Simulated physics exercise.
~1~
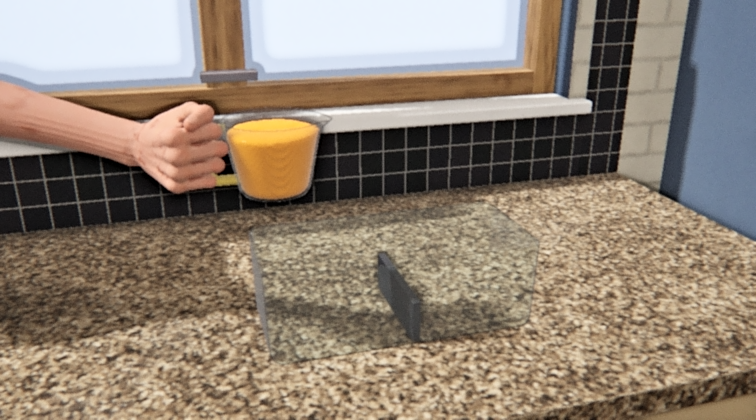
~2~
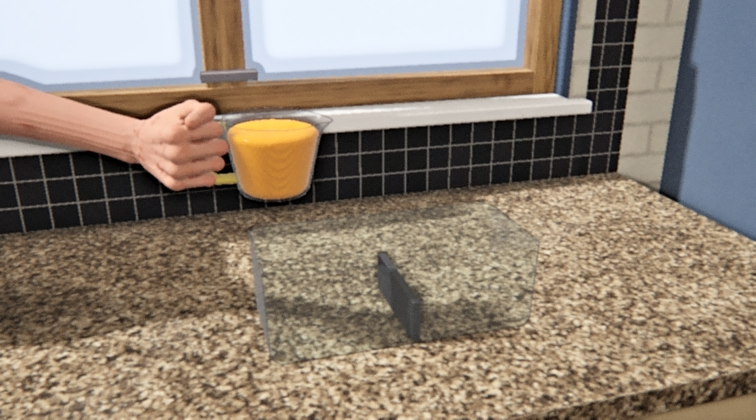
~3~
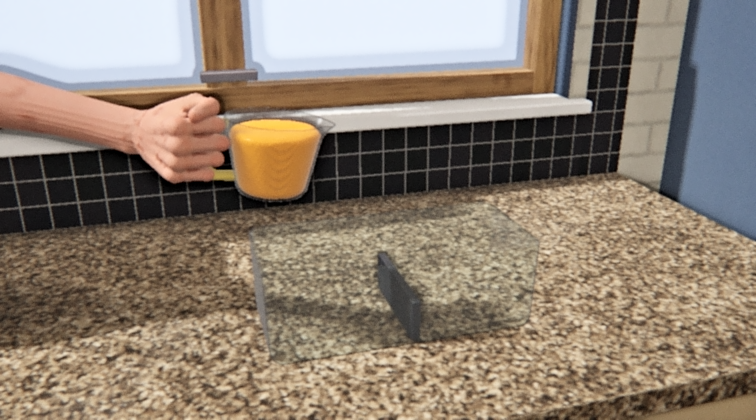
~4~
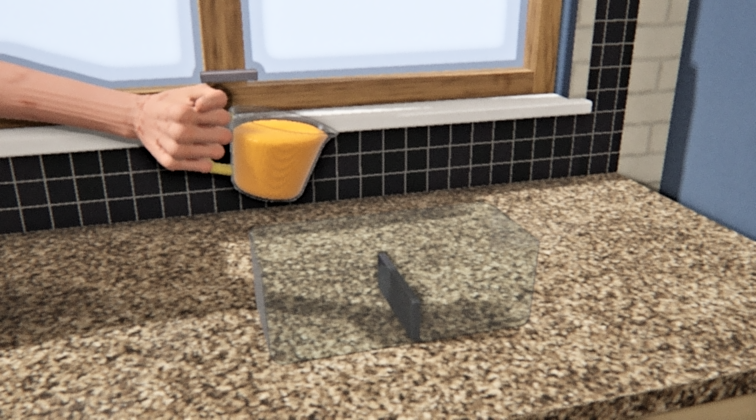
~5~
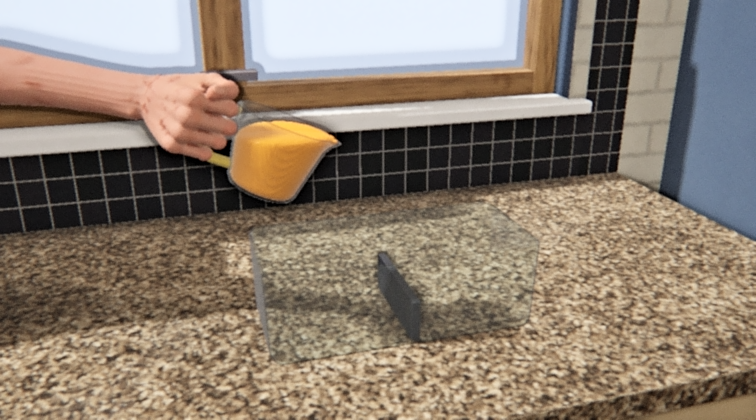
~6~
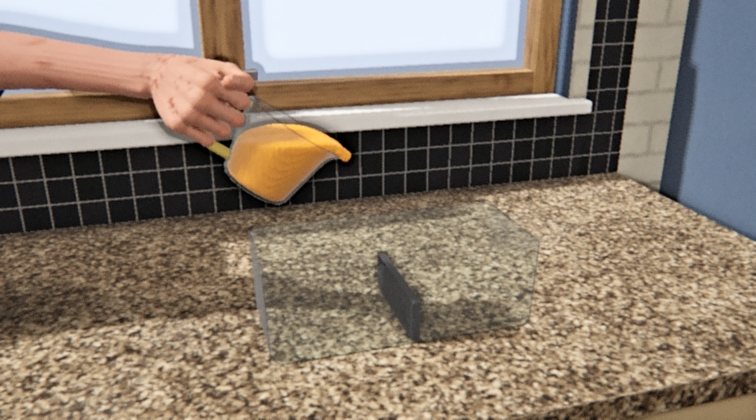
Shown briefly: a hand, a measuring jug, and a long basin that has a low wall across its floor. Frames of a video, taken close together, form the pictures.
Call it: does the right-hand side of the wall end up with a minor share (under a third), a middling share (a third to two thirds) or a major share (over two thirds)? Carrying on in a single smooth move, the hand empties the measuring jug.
The right side gets a minor share.
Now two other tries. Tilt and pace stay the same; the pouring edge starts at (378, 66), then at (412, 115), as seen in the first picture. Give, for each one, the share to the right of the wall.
About 70 and 90 per cent.
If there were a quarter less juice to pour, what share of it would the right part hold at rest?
I'd say roughly 5 percent.
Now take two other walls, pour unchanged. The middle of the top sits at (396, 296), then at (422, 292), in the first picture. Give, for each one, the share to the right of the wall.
The first placement leaves close to 15 per cent, the second close to 15 per cent.
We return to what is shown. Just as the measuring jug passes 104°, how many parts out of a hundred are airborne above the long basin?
It's close to 25 percent.
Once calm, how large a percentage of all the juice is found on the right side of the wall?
Share approx. 5 %.
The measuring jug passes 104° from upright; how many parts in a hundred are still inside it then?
Near 25 per cent.
A moment on, the measuring jug is tipped right over and 24 per cent is still to pour, 49 is left of the wall and 0 right of it.
Next, the measuring jug is tipped right over and 1 per cent is still to pour, 93 is left of the wall and 2 right of it.
Then the measuring jug is tipped right over and 0 per cent is still to pour, 93 is left of the wall and 4 right of it.
Later the measuring jug is tipped right over and 0 per cent is still to pour, 93 is left of the wall and 4 right of it.
At rest 93 per cent lies left of the wall, 4 right of it and 3 outside.
